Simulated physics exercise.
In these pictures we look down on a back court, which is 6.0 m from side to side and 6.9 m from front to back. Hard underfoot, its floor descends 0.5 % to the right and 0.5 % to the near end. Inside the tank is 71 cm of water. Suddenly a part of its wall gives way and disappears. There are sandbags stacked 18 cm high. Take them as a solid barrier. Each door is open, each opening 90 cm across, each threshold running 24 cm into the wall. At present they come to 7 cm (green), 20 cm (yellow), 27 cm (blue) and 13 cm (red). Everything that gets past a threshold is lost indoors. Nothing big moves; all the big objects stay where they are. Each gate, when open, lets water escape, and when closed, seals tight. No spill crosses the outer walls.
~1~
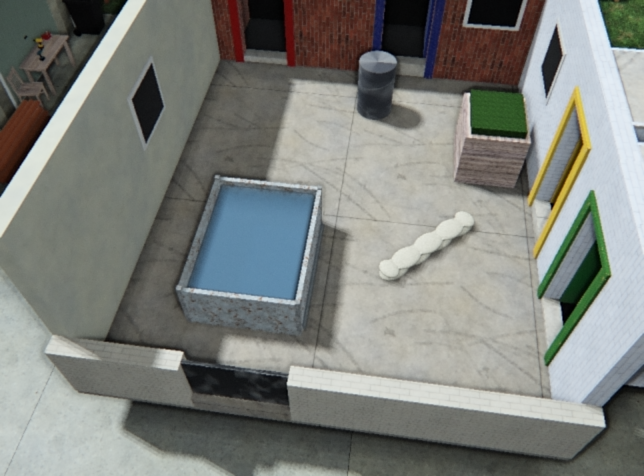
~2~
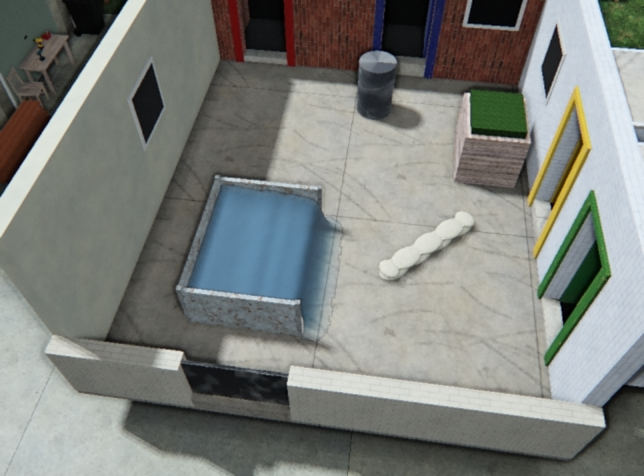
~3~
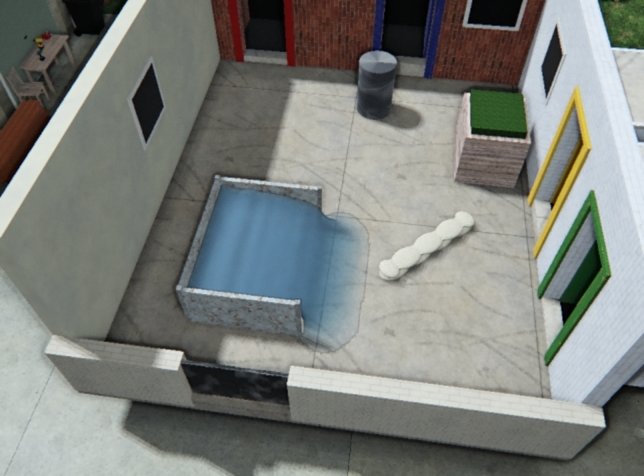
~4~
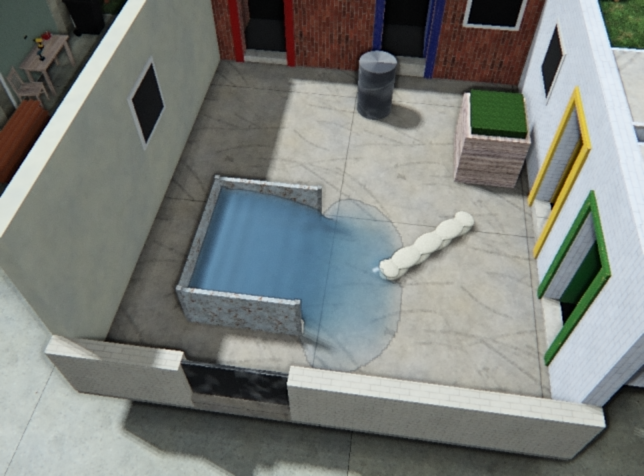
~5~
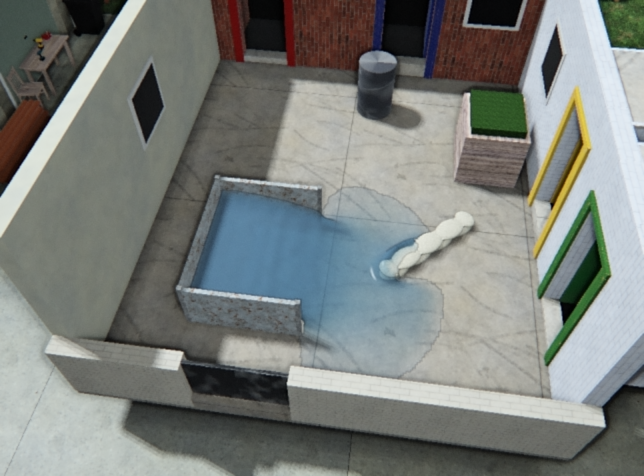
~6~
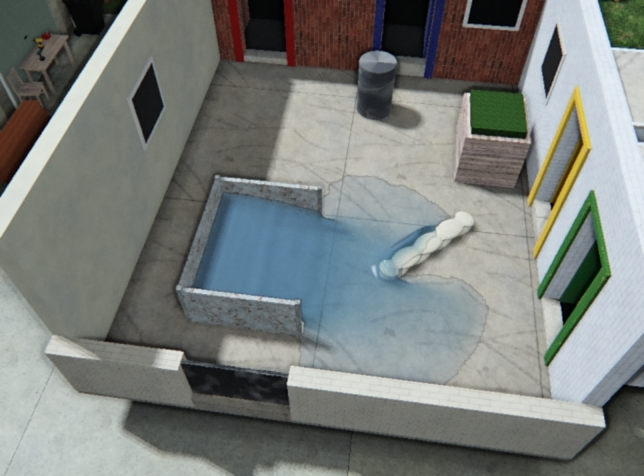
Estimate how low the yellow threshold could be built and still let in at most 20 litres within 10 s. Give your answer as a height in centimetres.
I would say 14.5 cm or so.
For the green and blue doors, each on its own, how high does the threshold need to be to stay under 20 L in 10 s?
About 25 cm at green and 7.5 cm at blue.
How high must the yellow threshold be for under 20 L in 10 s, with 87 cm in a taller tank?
A step of about 20 cm does it.
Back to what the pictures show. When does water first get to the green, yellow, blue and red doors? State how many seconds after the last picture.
Green at 0.2 seconds, yellow at 1.0 seconds, blue at 2.0 seconds, red at 3.8 seconds.
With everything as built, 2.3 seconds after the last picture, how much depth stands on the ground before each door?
Depths in cm - green: 19, yellow: 14, blue: 10, red: 0.
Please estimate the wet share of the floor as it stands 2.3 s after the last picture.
Wet share: Near 50 %.
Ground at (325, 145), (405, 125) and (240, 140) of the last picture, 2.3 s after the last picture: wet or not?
Listed order - unwetted, soaked through, unwetted.
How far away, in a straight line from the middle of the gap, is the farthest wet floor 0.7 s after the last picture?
Roughly 4.0 m.
Then, 0.7 s after the last picture water covers 35 % of the floor, deepest (36 cm) near (552, 429); it has not reached the yellow door.
Then, 2.3 s after the last picture water covers 50 % of the floor, deepest (24 cm) near (534, 265); 14 cm at the yellow door, 3 litres in over its 20 cm threshold.
Then, 9.3 s after the last picture water covers 95 % of the floor, deepest (8 cm) near (507, 423); 7 cm at the yellow door, 4 litres in over its 20 cm threshold.
At the yellow door as built, the water peaked near 25 cm, 1.5 s after the last picture.
With a threshold of 12.5 cm, 33 litres would have come in within the 10 s; with 17 cm, 11 litres. So under 20 litres takes about 14.5 cm.
